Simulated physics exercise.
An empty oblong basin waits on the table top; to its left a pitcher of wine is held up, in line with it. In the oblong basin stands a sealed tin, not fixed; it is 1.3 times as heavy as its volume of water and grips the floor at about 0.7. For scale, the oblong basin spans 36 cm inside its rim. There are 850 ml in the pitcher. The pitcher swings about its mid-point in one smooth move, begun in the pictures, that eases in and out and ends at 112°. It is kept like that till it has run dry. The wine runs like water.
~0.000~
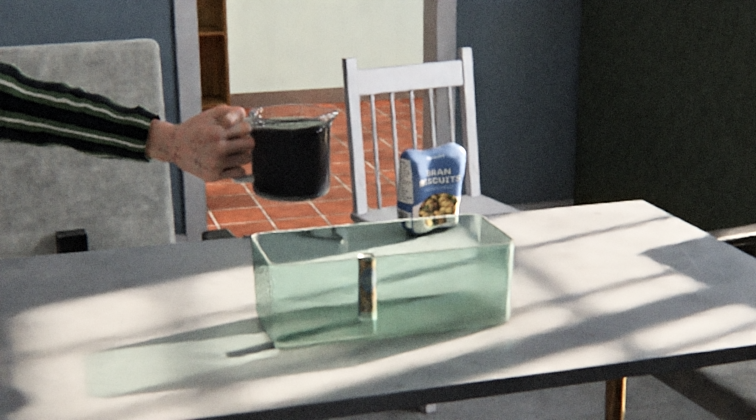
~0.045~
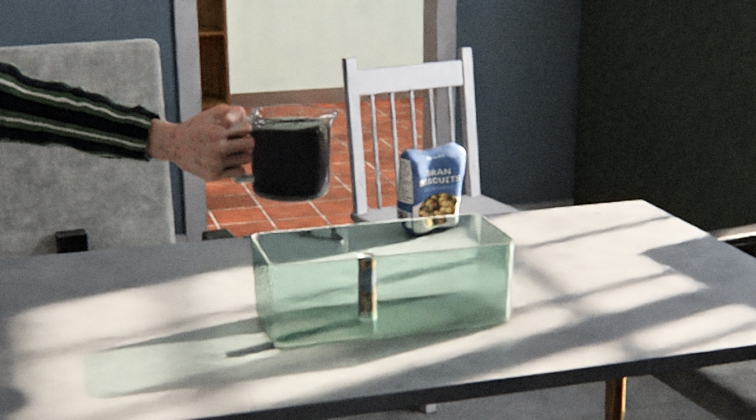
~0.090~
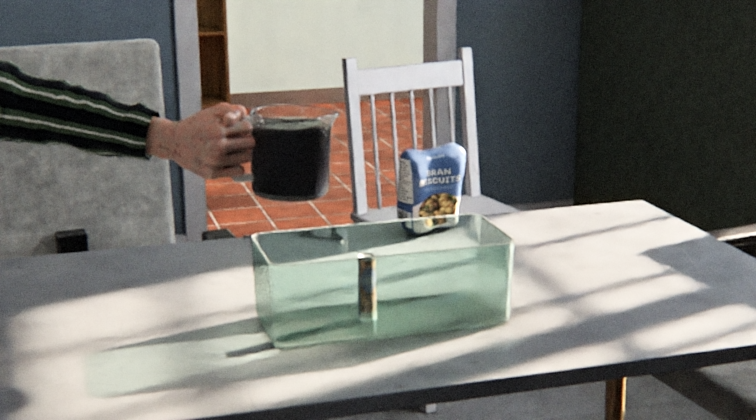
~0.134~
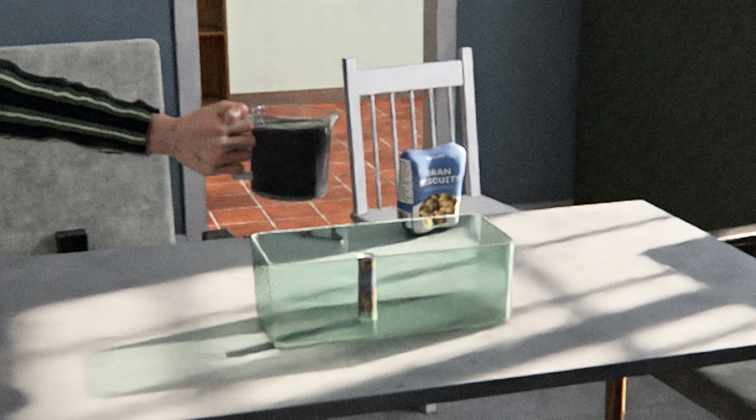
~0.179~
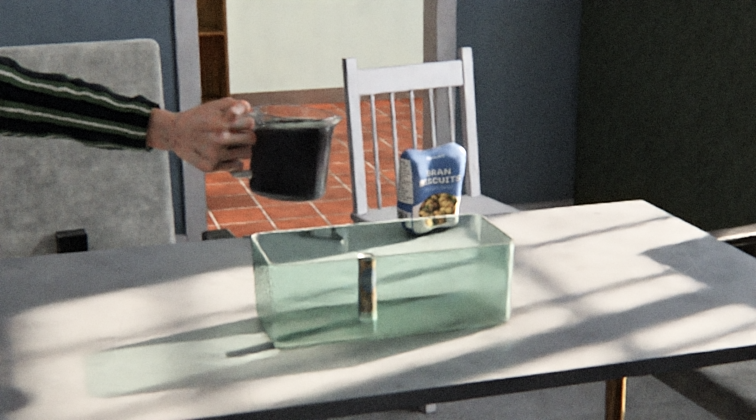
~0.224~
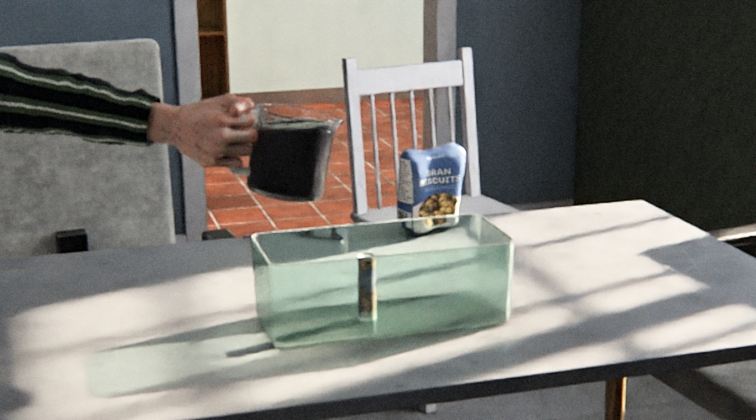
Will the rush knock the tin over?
It falls.
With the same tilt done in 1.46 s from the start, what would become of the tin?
The tin falls.
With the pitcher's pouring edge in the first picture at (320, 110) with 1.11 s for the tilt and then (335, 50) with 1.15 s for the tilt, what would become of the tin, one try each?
First it topples; then it remains upright.
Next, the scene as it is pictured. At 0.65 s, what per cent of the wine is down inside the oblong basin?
Some 6 per cent.
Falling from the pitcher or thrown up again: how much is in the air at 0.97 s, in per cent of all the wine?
About 16 per cent.
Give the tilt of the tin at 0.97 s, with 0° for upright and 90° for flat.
Near 0° from upright.
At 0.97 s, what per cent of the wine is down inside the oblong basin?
About 64 per cent.
Then, 0.65 s in, the tilt is 68° and 77 per cent is still to pour; the tin stands where it began.
Then, 0.97 s in, the tilt is 105° and 19 per cent is still to pour; the tin stands where it began.
Then, 1.29 s in, the tilt is 112° and 1 per cent is still to pour; the tin leans 24°.
Then, 1.65 s in, the tilt is 112° and 0 per cent is still to pour; the tin lies on its side.
Finally, the tin lies on its side.
